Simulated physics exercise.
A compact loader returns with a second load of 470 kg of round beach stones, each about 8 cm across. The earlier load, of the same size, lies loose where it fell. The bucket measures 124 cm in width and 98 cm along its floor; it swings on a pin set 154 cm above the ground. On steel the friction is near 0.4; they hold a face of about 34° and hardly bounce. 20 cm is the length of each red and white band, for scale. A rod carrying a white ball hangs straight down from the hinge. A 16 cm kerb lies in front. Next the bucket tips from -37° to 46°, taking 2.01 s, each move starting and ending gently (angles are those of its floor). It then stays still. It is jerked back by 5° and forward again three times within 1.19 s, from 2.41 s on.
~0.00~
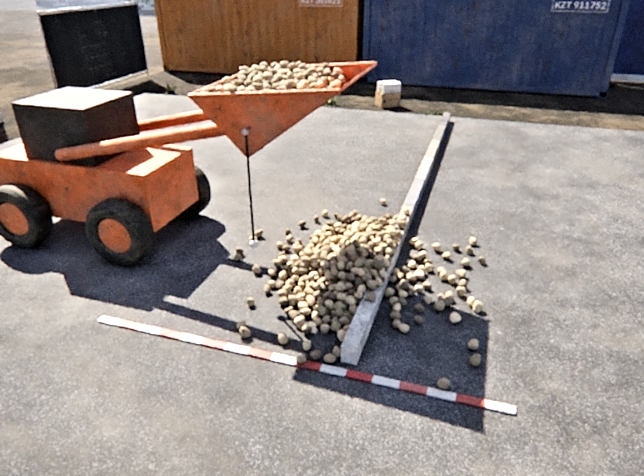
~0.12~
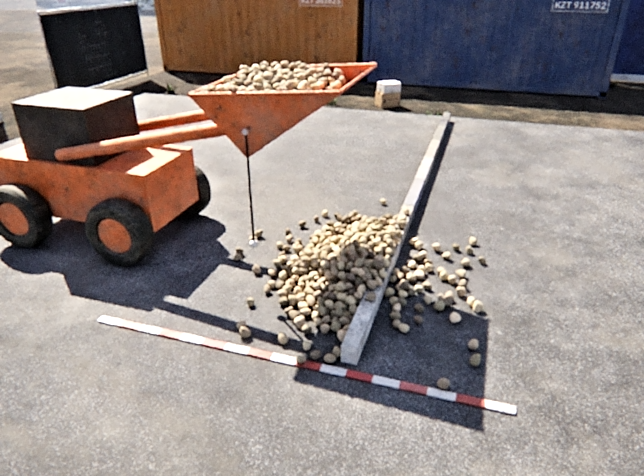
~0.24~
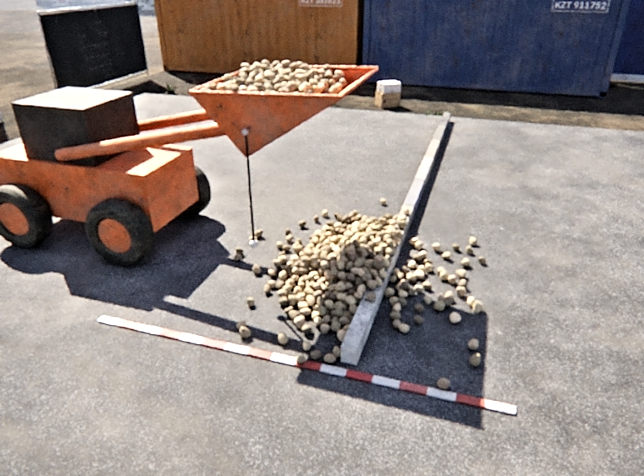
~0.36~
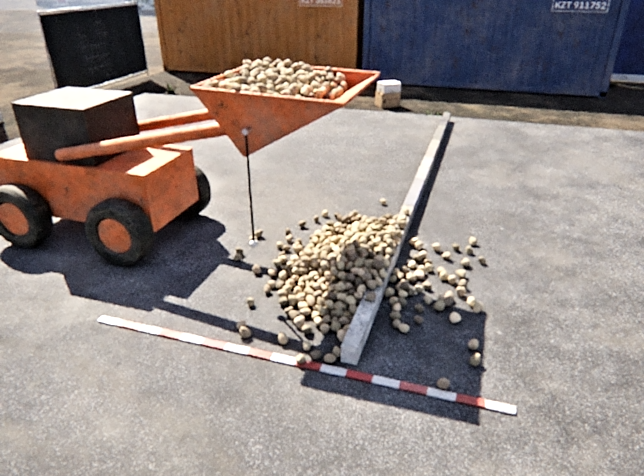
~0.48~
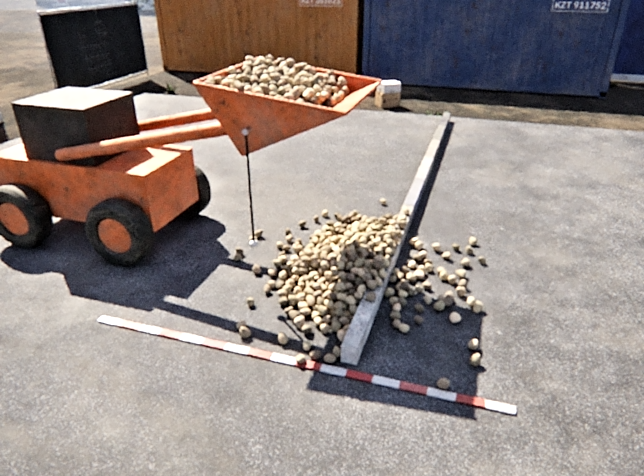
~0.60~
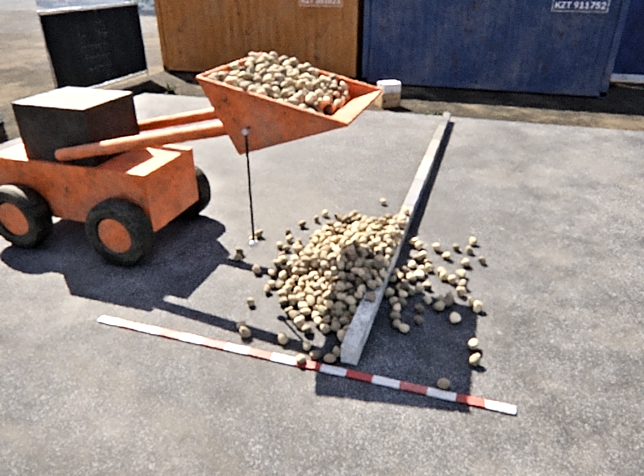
An orange bucket full of pale, rounded stones on a small wheeled loader tilts gradually forward, its right-hand lip lowering as the stones shift slightly inside, while the loader and the loose pile against the kerb stay still.
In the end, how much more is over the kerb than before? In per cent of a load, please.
By the end about 54 per cent more lies there.
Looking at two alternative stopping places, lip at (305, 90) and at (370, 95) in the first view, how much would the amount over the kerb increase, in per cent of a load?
Near 20 in a hundred, then near 85 in a hundred.
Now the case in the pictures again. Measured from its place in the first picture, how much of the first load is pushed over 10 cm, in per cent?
Roughly 30 percent.
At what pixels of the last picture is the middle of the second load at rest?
Roughly at pixel (389, 262).
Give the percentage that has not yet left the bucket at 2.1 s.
I'd say about 10 per cent.
After 1.5 s the floor is at 33°; in per cent of one load, 86 in the bucket, 104 on this side of the kerb, 9 over the kerb; the foremost stones are at (473, 289).
After 2.1 s the floor is at 46°; in per cent of one load, 8 in the bucket, 155 on this side of the kerb, 36 over the kerb; the foremost stones are at (475, 290).
After 4.1 s the floor is at 46°; in per cent of one load, 0 in the bucket, 136 on this side of the kerb, 63 over the kerb; the foremost stones are at (541, 260).
After 6.8 s the floor is at 46°; in per cent of one load, 0 in the bucket, 136 on this side of the kerb, 63 over the kerb; the foremost stones are at (541, 260). Net gain over the kerb, 54.
